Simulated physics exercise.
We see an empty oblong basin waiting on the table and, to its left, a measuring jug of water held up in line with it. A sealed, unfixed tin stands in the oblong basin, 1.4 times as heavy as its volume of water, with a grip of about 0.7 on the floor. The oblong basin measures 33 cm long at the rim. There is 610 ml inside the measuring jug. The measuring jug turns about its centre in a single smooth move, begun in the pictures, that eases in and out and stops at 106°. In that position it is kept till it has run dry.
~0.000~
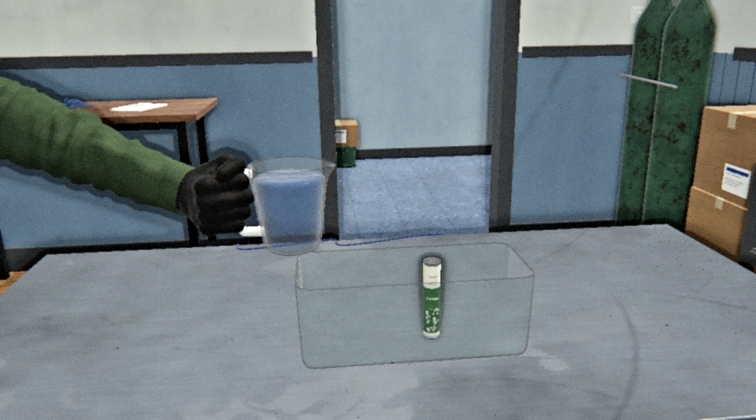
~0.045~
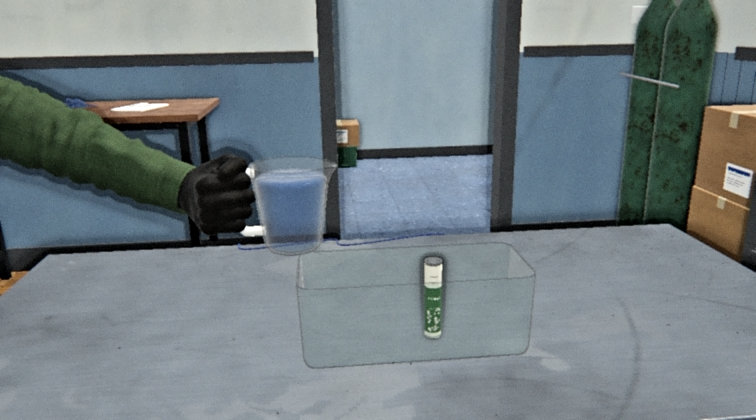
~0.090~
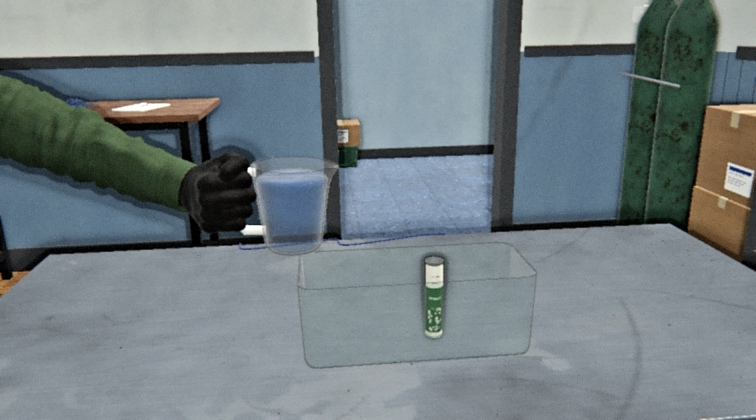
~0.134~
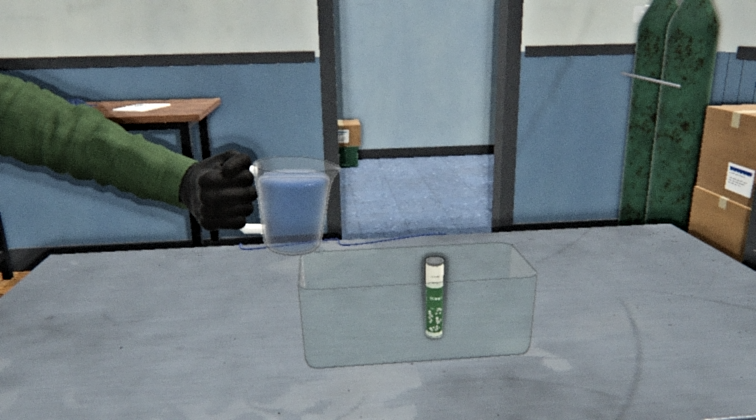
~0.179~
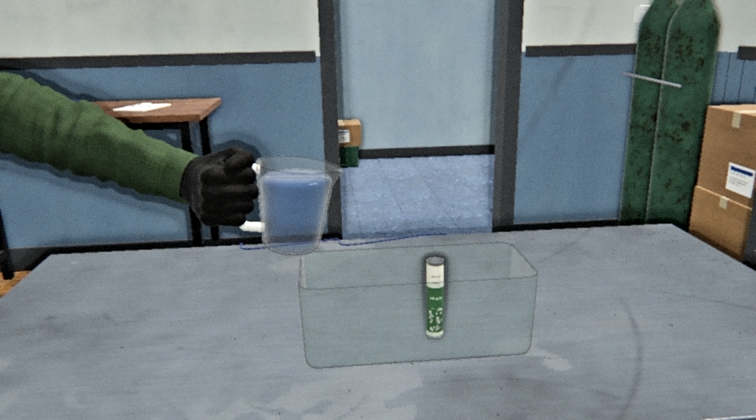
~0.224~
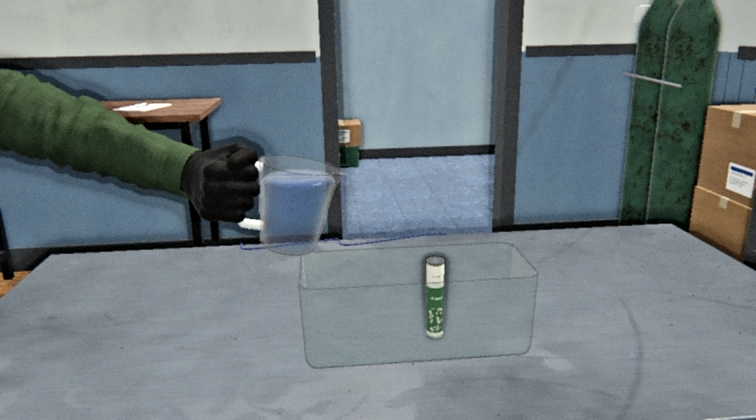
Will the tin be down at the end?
It is not overturned.
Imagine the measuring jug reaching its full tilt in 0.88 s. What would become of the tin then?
The tin would stay balanced.
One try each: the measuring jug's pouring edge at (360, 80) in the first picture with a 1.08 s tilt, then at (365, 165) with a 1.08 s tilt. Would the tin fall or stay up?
First it tips over; then it stays on its base.
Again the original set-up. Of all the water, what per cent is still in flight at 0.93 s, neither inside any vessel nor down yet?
Around 12 percent of it is airborne.
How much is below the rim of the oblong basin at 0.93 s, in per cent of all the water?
I reckon close to 66 per cent.
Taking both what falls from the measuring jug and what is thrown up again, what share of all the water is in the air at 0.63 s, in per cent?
Around 16 percent.
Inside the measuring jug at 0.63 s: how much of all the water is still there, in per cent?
Remaining: Near 78 % of the total.
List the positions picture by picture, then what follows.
Tilt 0°; pouring edge (335, 164); surface from (253, 178) to (325, 175); the oblong basin's rim runs from (297, 272) to (521, 259); the tin's top is at (432, 264), in the first picture.
Tilt 0°; pouring edge (337, 164); surface from (255, 178) to (327, 175), in the second picture.
Tilt 2°; pouring edge (338, 165); surface from (256, 177) to (328, 176), in the third picture.
Tilt 4°; pouring edge (340, 167); surface from (258, 177) to (330, 177), in the fourth picture.
Tilt 7°; pouring edge (343, 170); surface from (261, 177) to (332, 176), in the fifth picture.
Tilt 11°; pouring edge (345, 173); surface from (262, 178) to (335, 177), in the sixth picture.
By 0.63 s the tilt is 67° and 77 per cent is still to pour; the tin stands where it began.
By 0.93 s the tilt is 101° and 21 per cent is still to pour; the tin stands where it began.
By 1.24 s the tilt is 106° and 0 per cent is still to pour; the tin stands where it began.
By 1.58 s the tilt is 106° and 0 per cent is still to pour; the tin stands where it began.
At rest the tin stands where it began.
